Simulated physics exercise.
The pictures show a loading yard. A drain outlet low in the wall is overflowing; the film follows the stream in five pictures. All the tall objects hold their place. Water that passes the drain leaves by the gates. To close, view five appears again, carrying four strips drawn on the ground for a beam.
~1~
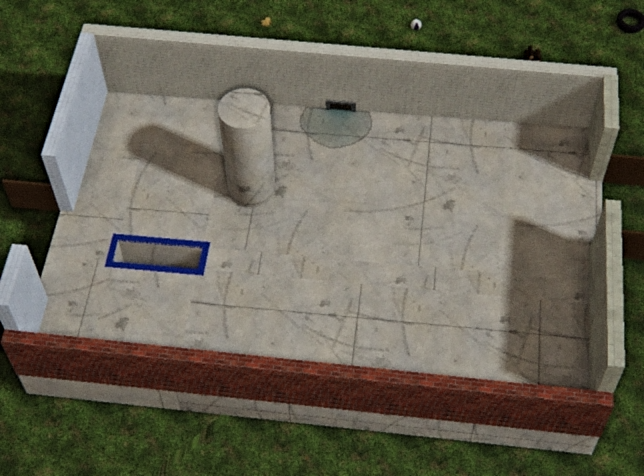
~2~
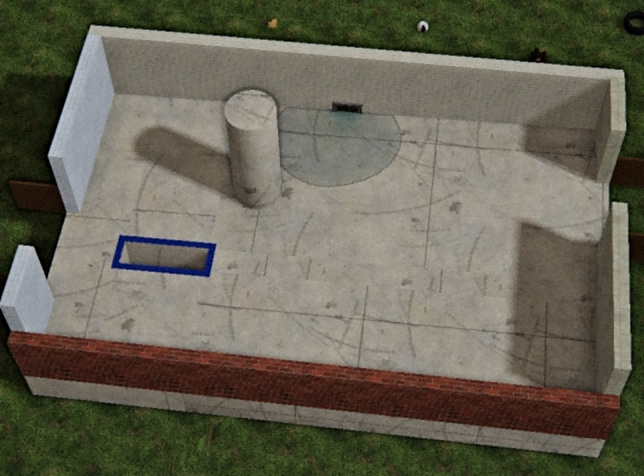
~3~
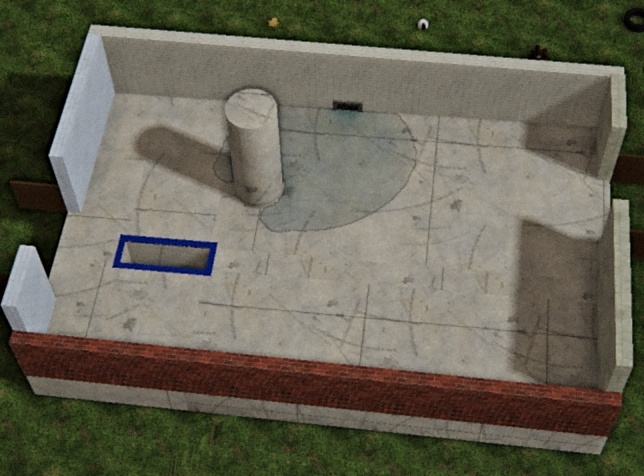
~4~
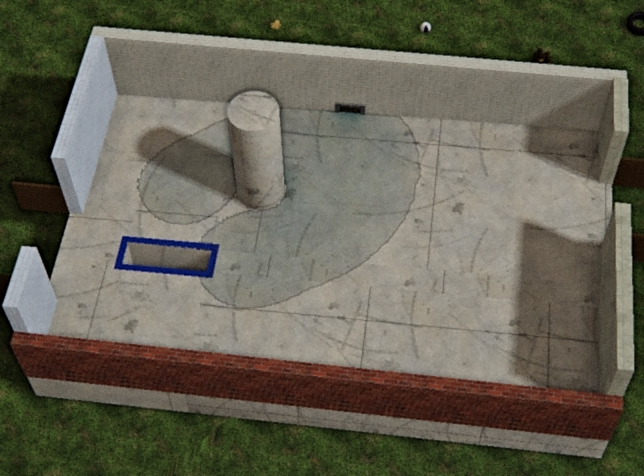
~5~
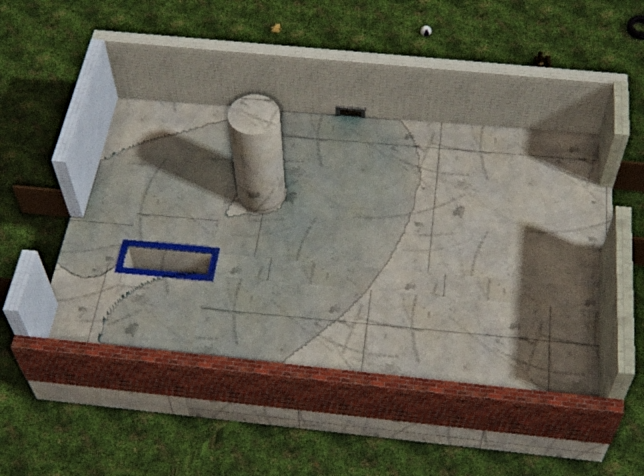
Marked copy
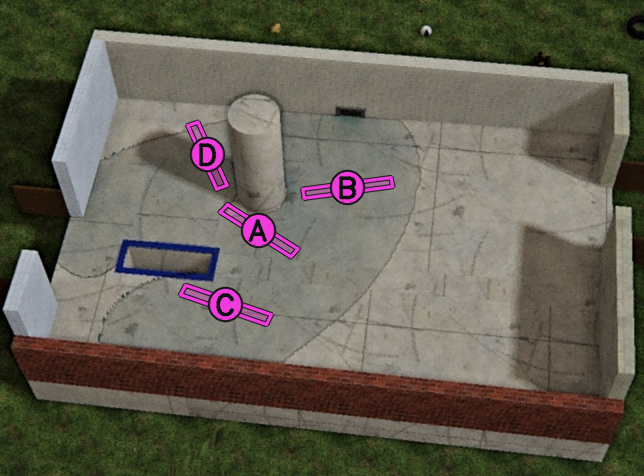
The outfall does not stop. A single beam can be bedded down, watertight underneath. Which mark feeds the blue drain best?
The answer is position C.
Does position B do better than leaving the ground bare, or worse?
Position B is worse.
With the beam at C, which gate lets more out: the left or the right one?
More leaves on the left.
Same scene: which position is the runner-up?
It is D.
On the marked copy, A from (223, 208) to (294, 252); B from (303, 193) to (391, 182); C from (183, 290) to (268, 319); D from (192, 123) to (221, 187).
Choosing A, about 17 % of the stream goes into the blue drain, about 83 % out by the gates.
Choosing B, about 19 % of the stream goes into the blue drain, about 80 % out by the gates.
Choosing C, about 50 % of the stream goes into the blue drain, about 48 % out by the gates.
Choosing D, about 35 % of the stream goes into the blue drain, about 65 % out by the gates.
